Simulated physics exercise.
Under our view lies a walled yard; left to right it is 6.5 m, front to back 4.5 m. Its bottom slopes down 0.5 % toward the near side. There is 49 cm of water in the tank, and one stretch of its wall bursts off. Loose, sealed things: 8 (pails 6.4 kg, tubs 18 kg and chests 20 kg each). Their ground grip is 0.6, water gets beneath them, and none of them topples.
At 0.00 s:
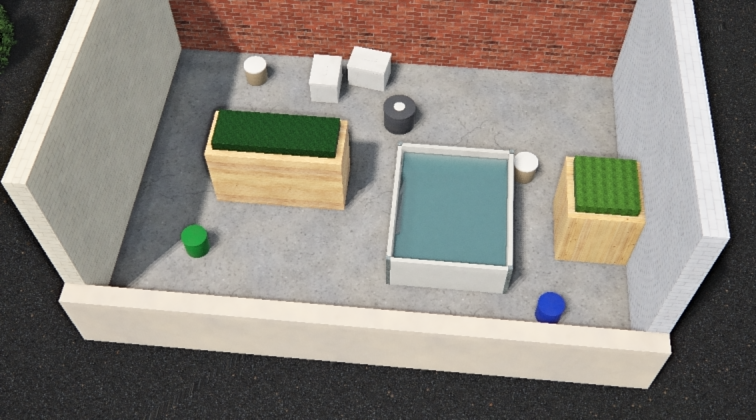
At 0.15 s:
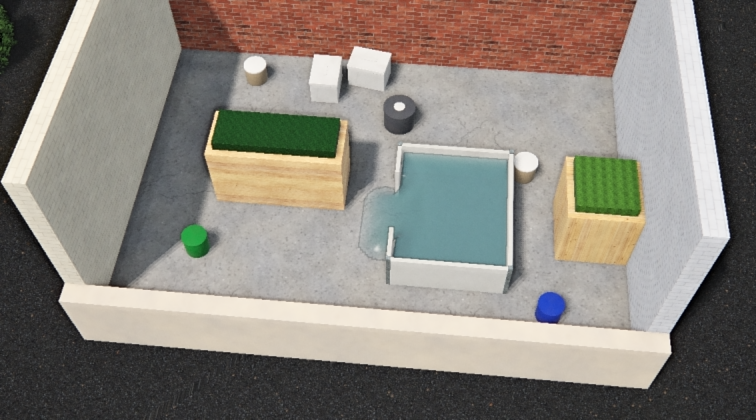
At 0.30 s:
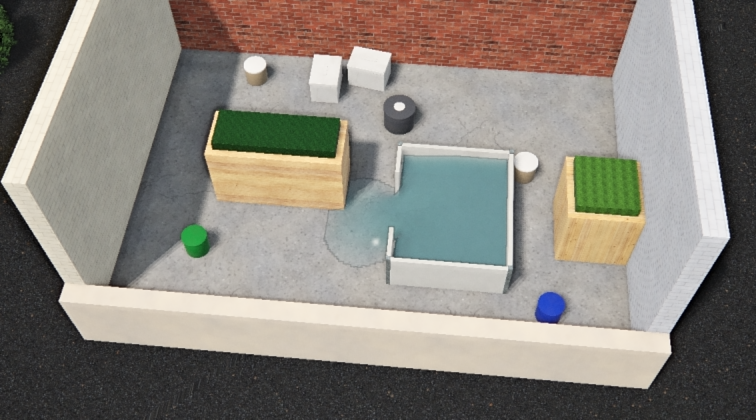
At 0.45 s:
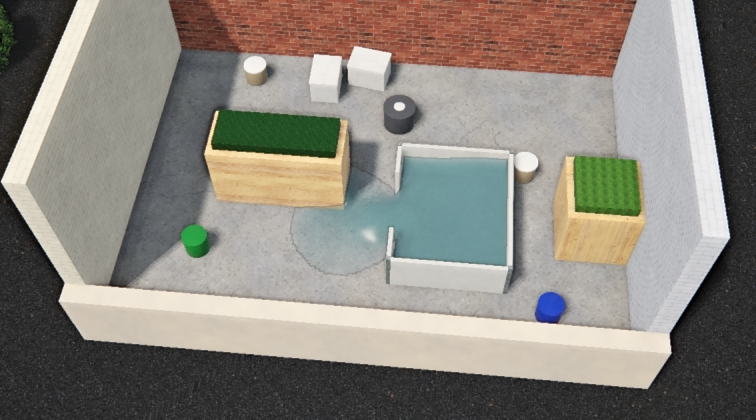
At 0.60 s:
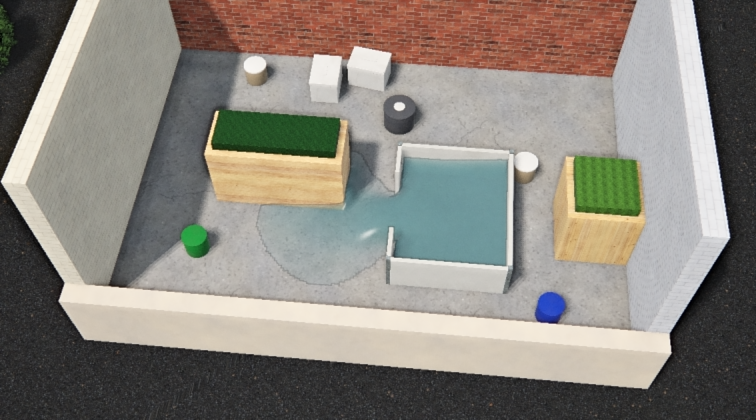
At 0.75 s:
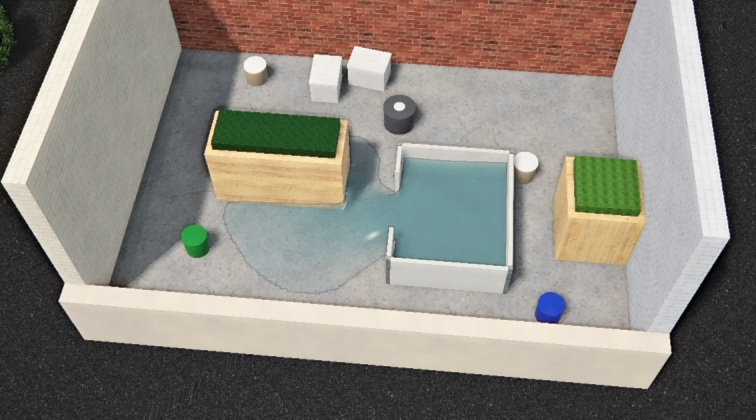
A white-walled tank of blue-green water stands right of centre in a concrete yard with a brick back wall, seen from high above by a still camera. Wooden chests topped with green sit on either side, with white boxes, small tubs, a green pail and a blue pail around. Part of the tank's left wall gives way, and water spreads leftward in a thin, widening sheet, reaching the larger chest, while the objects stay put.
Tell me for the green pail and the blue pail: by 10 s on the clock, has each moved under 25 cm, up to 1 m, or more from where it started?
In order: The green pail leaves its spot far behind, the blue pail keeps to its spot.
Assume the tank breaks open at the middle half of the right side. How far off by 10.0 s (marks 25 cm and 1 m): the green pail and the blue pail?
First the green pail: It holds steady; as for the blue pail, it is carried a long way.
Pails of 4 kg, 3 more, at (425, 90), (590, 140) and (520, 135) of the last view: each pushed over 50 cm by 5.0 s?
Note, same order as listed: Inside the limit, inside the limit, inside the limit.
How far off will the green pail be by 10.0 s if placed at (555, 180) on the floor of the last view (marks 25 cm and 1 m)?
I'd say it does not really move.
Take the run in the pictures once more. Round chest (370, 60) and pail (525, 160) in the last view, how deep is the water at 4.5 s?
Depths: Near 3 cm, then near 1 cm.
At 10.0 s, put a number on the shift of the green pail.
Roughly 140 centimetres.
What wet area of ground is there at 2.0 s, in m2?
Somewhere around 12.0 m2, roughly.
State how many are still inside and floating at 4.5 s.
It comes to 1 of them.
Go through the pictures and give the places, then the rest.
The first picture shows the green pail at (194, 235), on the bottom; the blue pail at (551, 304) rests on the ground; water covers 2.3 m2; 0 of 8 have shifted.
The second picture shows the green pail at (194, 235), on the bottom; the blue pail at (551, 304) rests on the ground; 2.7 m2 under water; 0 of 8 have shifted.
The third picture shows the green pail at (194, 235), on the bottom; the blue pail at (551, 304), on the bottom; 3.3 m2 under water; 0 of 8 have shifted.
The fourth picture shows the green pail at (194, 235), on the bottom; the blue pail at (551, 304) rests on the ground; water covers 3.7 m2; 0 of 8 have shifted.
The fifth picture shows the green pail at (194, 235), on the bottom; the blue pail at (551, 304) rests on the ground; 4.3 m2 under water; 0 of 8 have shifted.
The sixth picture shows the green pail at (194, 235), on the bottom; the blue pail at (551, 304) rests on the ground; 5.0 m2 under water; 0 of 8 have shifted.
After 2.0 s the green pail is near (125, 250), 0.9 m from its start, afloat; the blue pail is near (551, 304), 0.0 m from its start, aground; 1 afloat.
After 4.5 s the green pail is near (196, 194), 0.6 m from its start, afloat; the blue pail is near (551, 304), 0.0 m from its start, aground; 1 afloat.
After 7.0 s the green pail is near (208, 152), 1.3 m from its start, aground; the blue pail is near (551, 304), 0.0 m from its start, aground; 0 afloat.
After 10.0 s the green pail is near (208, 152), 1.3 m from its start, aground; the blue pail is near (551, 304), 0.0 m from its start, aground; 0 afloat.
